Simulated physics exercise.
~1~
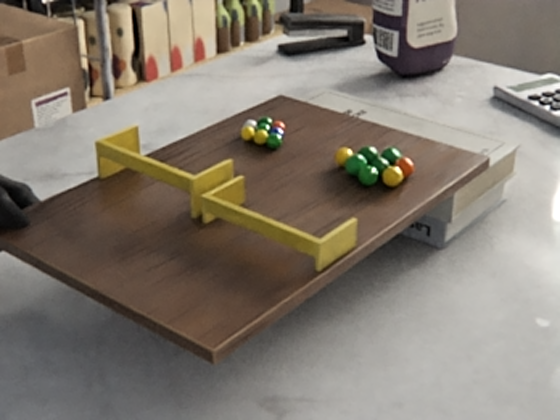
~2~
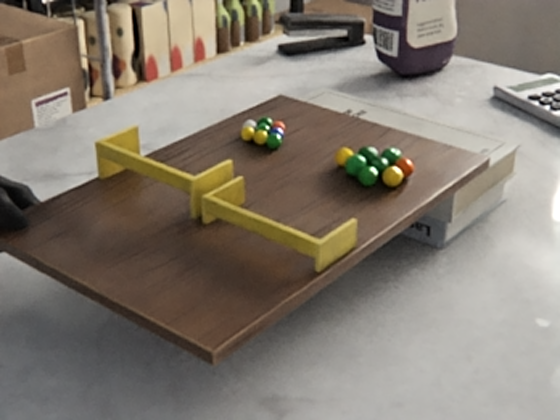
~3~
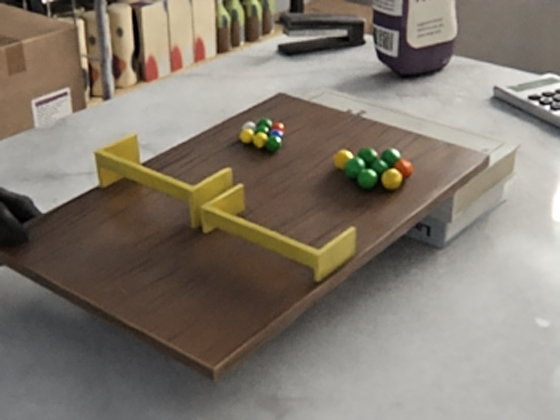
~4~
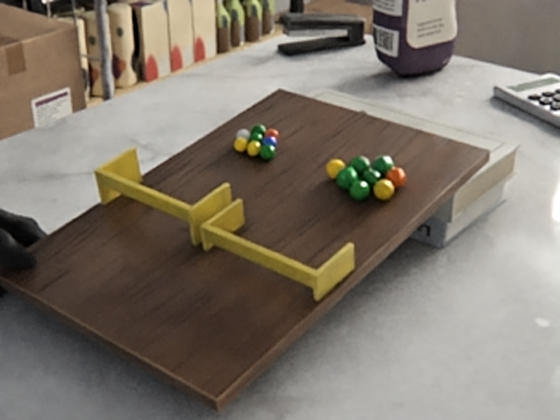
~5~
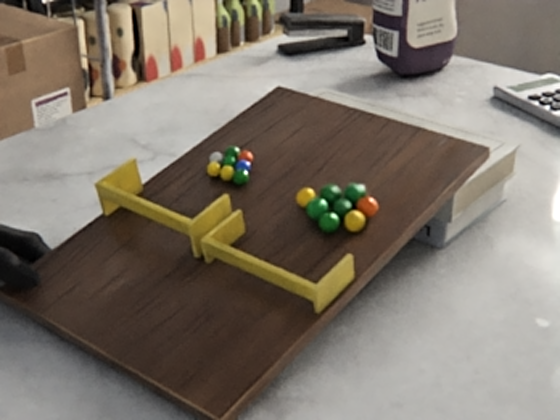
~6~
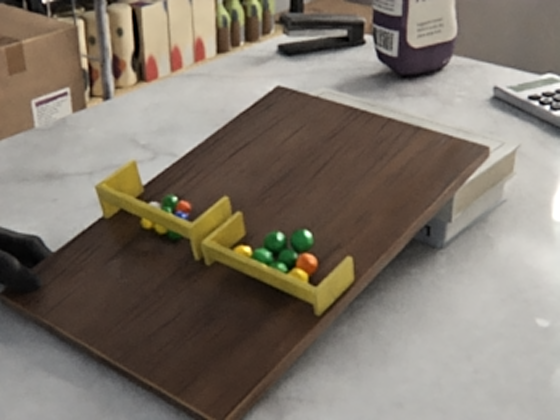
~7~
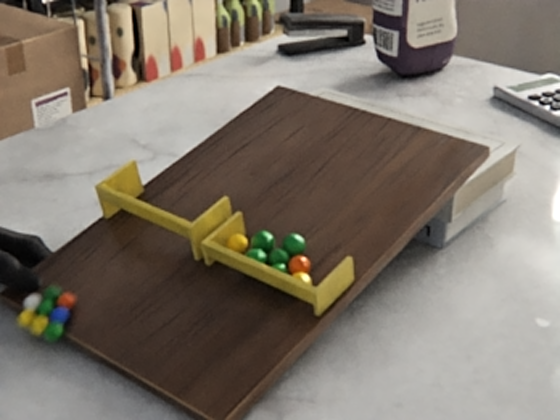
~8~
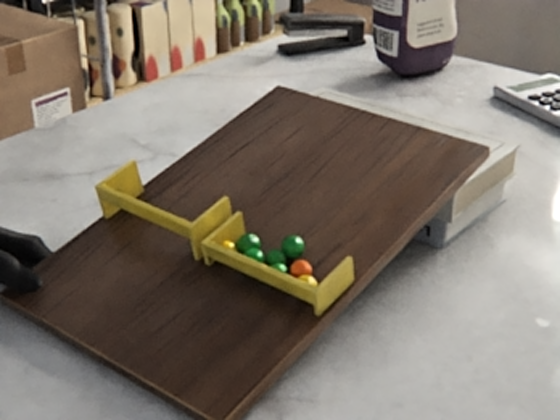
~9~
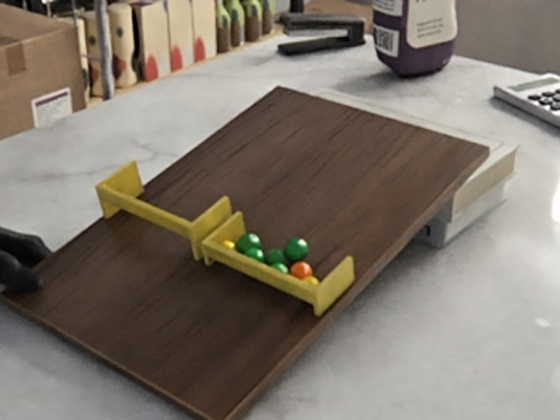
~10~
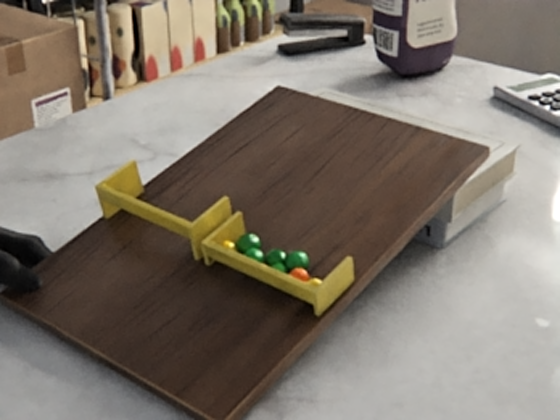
On a marble counter, a board tilts, one bead cluster passes its yellow gate, another stops.
